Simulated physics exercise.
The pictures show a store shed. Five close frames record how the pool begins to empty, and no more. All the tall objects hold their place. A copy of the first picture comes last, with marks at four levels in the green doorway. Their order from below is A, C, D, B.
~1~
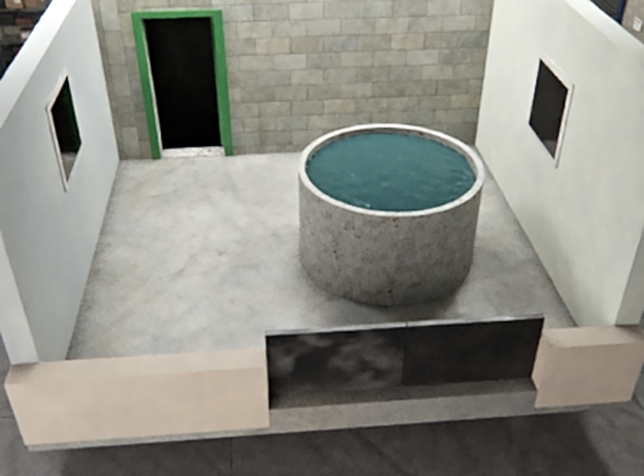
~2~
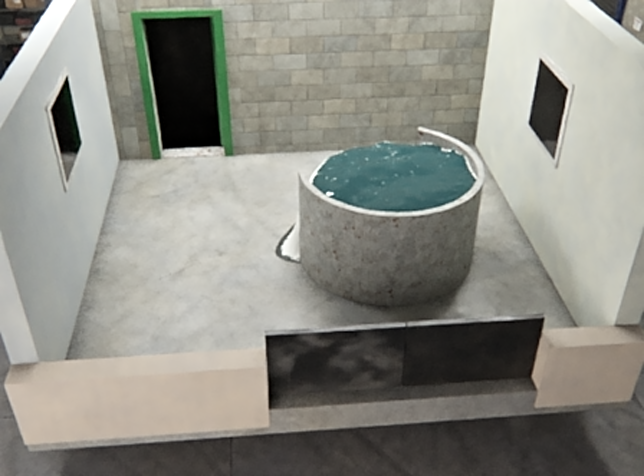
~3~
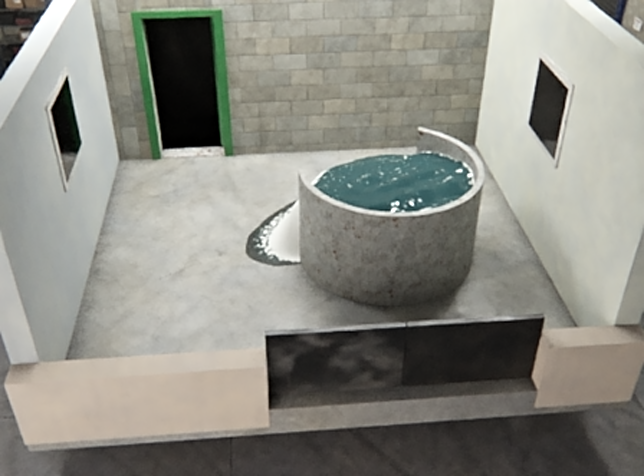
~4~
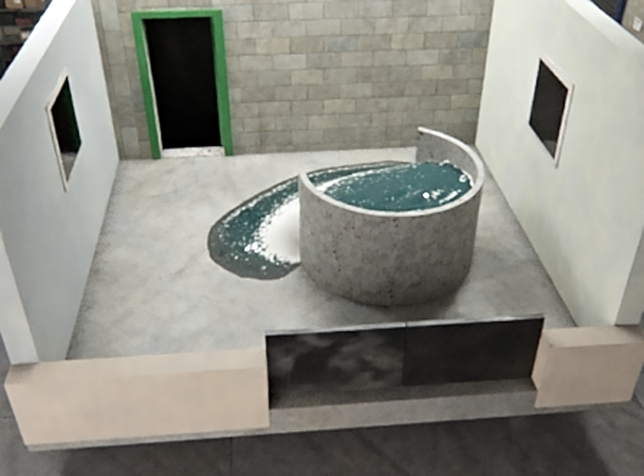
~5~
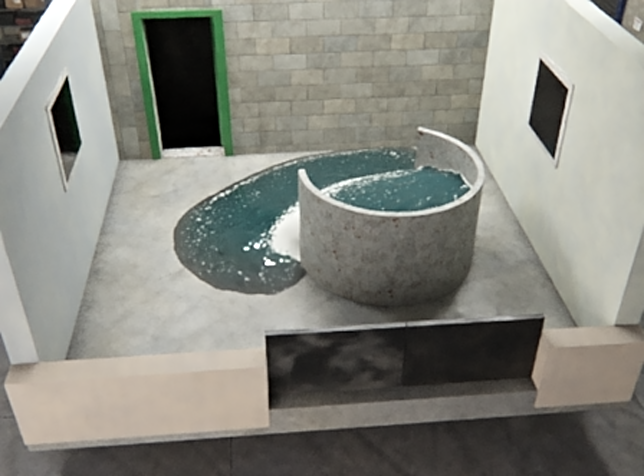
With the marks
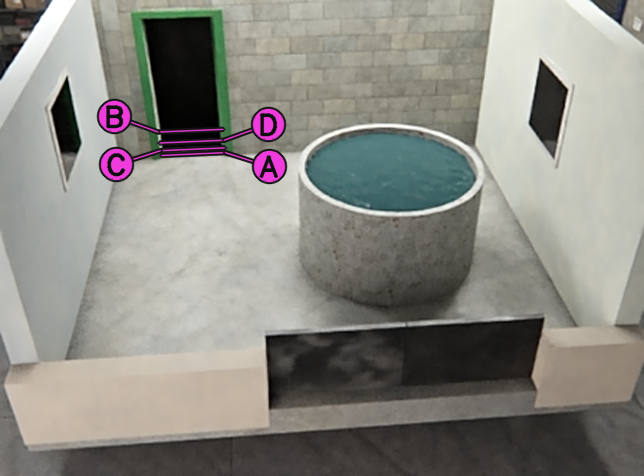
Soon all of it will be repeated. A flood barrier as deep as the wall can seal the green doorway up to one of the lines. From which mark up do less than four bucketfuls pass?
B.
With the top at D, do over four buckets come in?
Yes.
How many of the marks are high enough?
One of them.
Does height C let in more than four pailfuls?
Yes, it does.
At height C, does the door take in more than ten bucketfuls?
Yes, it does.
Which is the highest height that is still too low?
The answer is D.
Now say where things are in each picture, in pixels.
Water in the pool at rest, its middle at (390, 172); foot of the green doorway at (193, 157); shut gate at (405, 335), in the first frame.
In the second frame, 3 % of the ground under water, visible out to (292, 256).
In the third frame, 8 % of the ground under water, visible out to (255, 253).
In the fourth frame, 18 % of the ground under water, visible out to (219, 254).
In the fifth frame, 30 % of the ground under water, visible out to (192, 262).
In magenta, A at (193, 154); B at (190, 130); C at (192, 149); D at (191, 141); from the bottom up A, C, D, B.
Choosing A, dozens of bucketfuls pour in.
Choosing B, a bucket or two gets in.
Choosing C, dozens of bucketfuls pour in.
Choosing D, about 8 bucketfuls get in.
